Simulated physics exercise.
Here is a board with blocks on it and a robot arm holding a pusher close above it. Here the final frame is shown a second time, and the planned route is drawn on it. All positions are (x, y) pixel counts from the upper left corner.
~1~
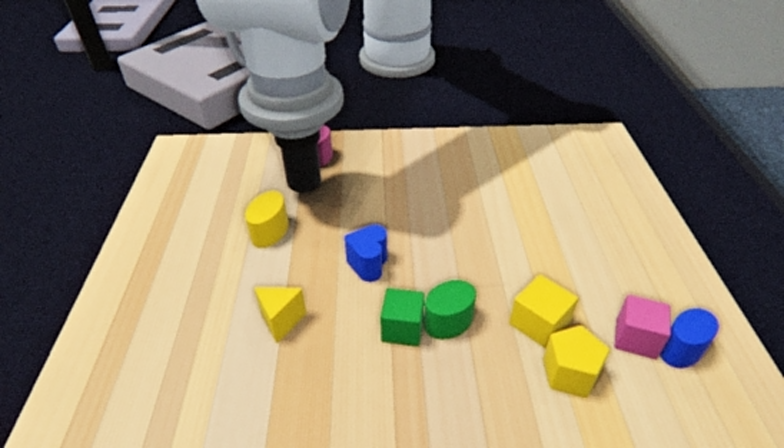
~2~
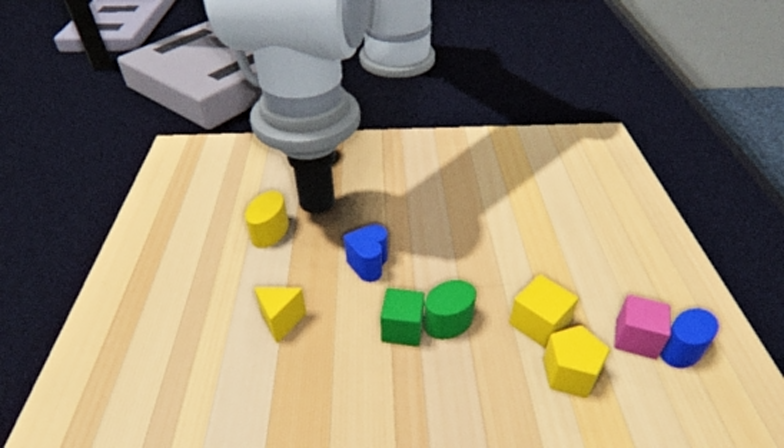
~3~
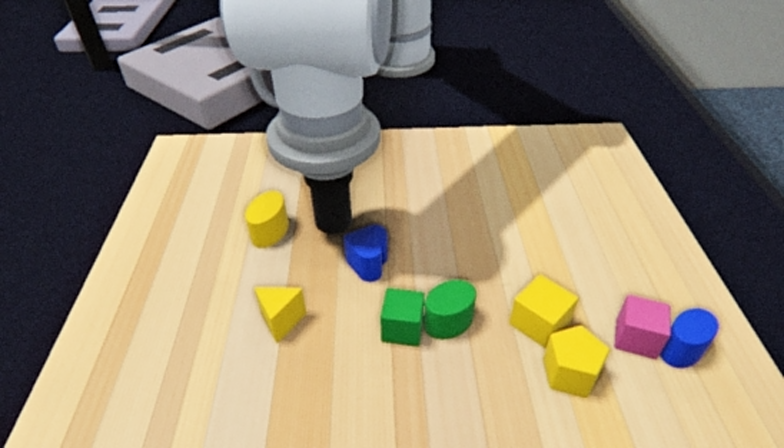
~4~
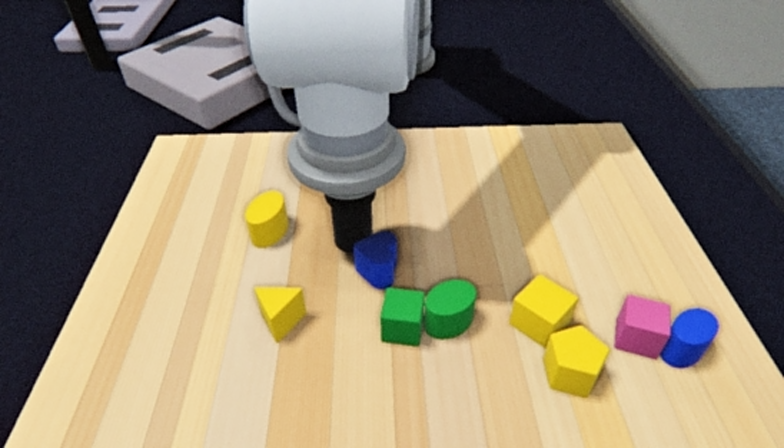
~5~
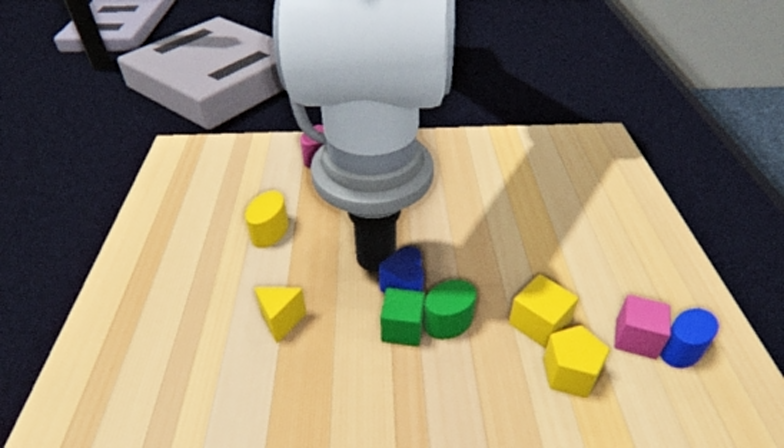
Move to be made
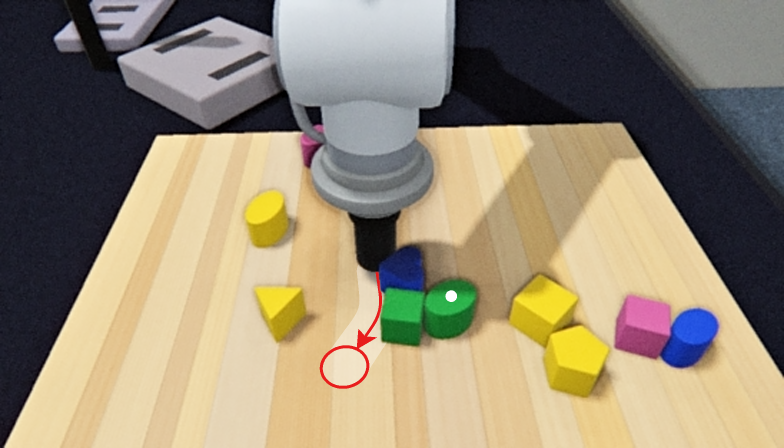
A robot arm moves down and right across the board, pushing the blue block against the green square.
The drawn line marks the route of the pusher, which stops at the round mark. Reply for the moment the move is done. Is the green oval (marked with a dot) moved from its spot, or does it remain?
That block slides.
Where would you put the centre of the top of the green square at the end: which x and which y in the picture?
The centre of its top will be at (407, 329).
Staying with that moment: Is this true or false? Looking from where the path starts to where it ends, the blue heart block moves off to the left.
That is true.
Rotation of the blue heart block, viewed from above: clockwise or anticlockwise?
Turns anticlockwise.
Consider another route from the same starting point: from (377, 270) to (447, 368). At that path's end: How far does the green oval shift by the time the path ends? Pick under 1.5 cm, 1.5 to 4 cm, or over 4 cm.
Moves over 4 cm.
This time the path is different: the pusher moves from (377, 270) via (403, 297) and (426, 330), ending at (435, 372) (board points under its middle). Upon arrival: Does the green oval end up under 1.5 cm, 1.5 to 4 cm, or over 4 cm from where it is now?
The block shifts more than 4 cm.
Drawn move, from (377, 270) over (381, 301) and (368, 333) to (345, 366); the dot is on the green oval.
What follows on the original path. One third of the way, pusher at (380, 288); green square at (404, 309); blue heart block at (420, 280), turned 30° anticlockwise; green oval at (461, 301).
Two thirds of the way, pusher at (367, 321); green square at (407, 327), turned 50° anticlockwise; blue heart block at (420, 282), turned 45° anticlockwise; green oval at (463, 301).
At the end, pusher at (343, 354); yellow triangular piece still; green square at (407, 329), turned 60° anticlockwise; blue heart block at (420, 282), turned 45° anticlockwise; green oval at (463, 301).
